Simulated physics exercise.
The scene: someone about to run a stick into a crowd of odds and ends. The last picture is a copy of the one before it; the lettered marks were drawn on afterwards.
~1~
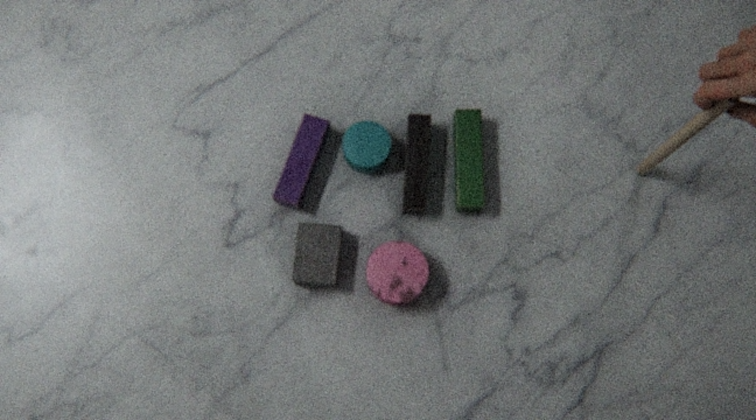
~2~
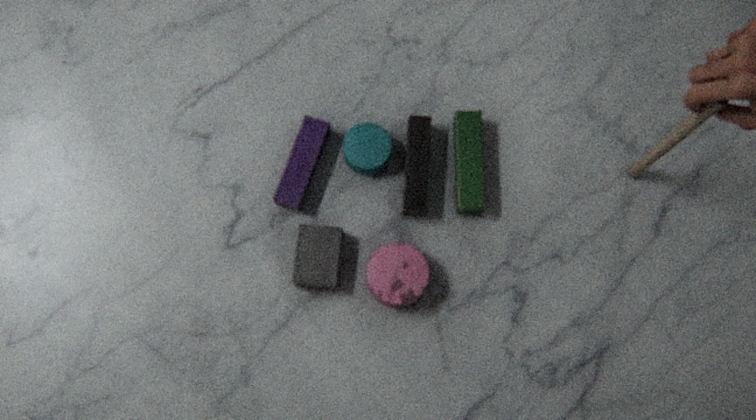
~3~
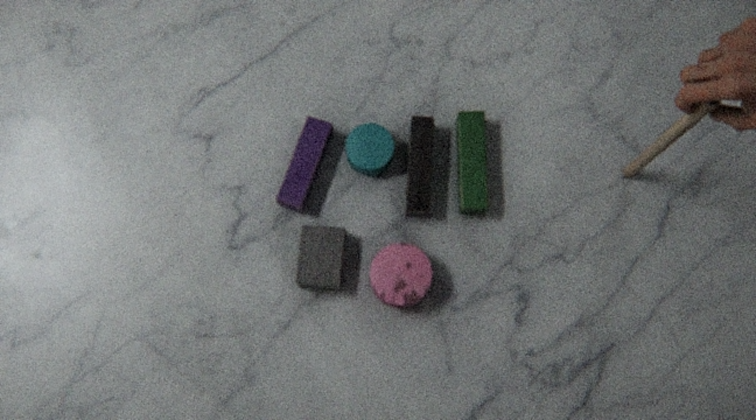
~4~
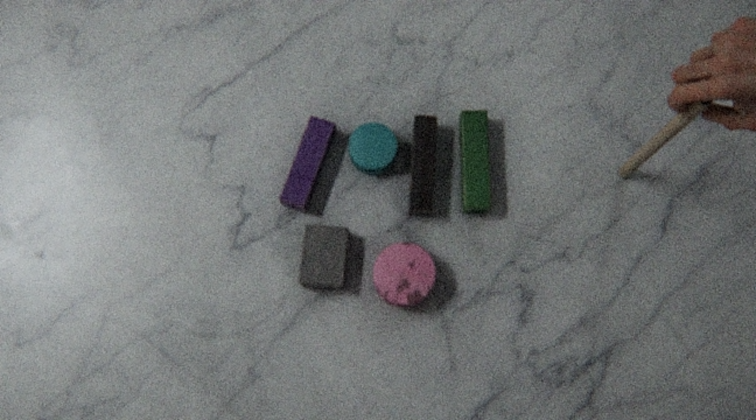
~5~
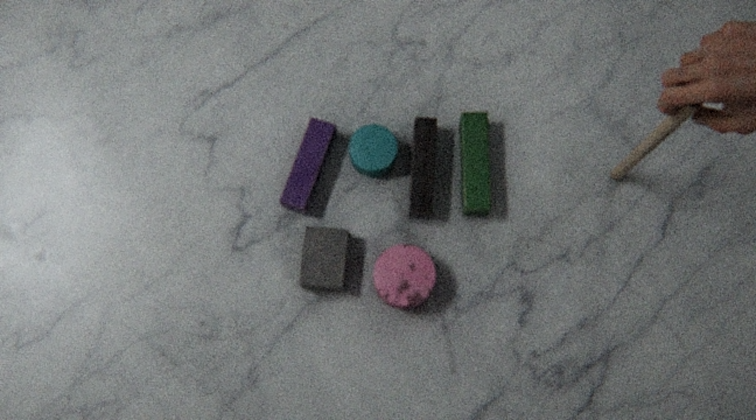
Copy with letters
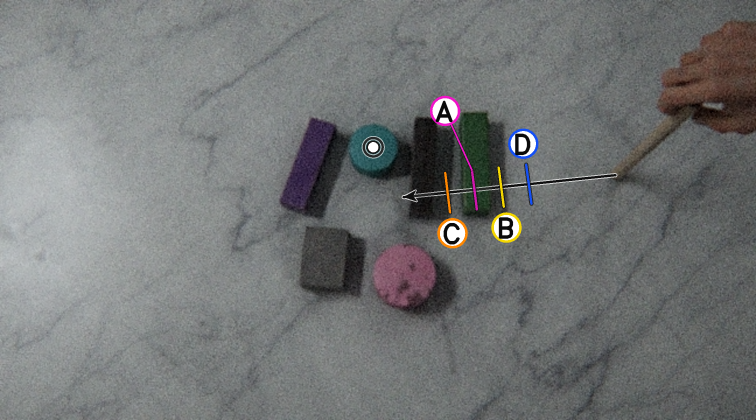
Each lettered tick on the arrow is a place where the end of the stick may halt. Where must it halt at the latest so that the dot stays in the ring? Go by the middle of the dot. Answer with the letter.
Up to mark C.
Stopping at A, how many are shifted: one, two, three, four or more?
In all, one.
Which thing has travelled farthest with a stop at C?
The green bar.
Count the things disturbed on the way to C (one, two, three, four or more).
It has moved two.
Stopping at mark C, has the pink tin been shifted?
By then, no.
On the marked copy, A at (475, 190); B at (501, 187); C at (448, 192); D at (529, 185); the arrow from (616, 175) to (403, 197); the white dot at (373, 147).
Following C. Soon after the start, foot of the stick (554, 182).
Later, foot of the stick (493, 188).
In the end, foot of the stick (448, 193); green bar (448, 160); black bar (409, 163); the dot is still in its ring.
As for the rest, A keeps the dot in but is short; B keeps the dot in but is short; D keeps the dot in but is short.
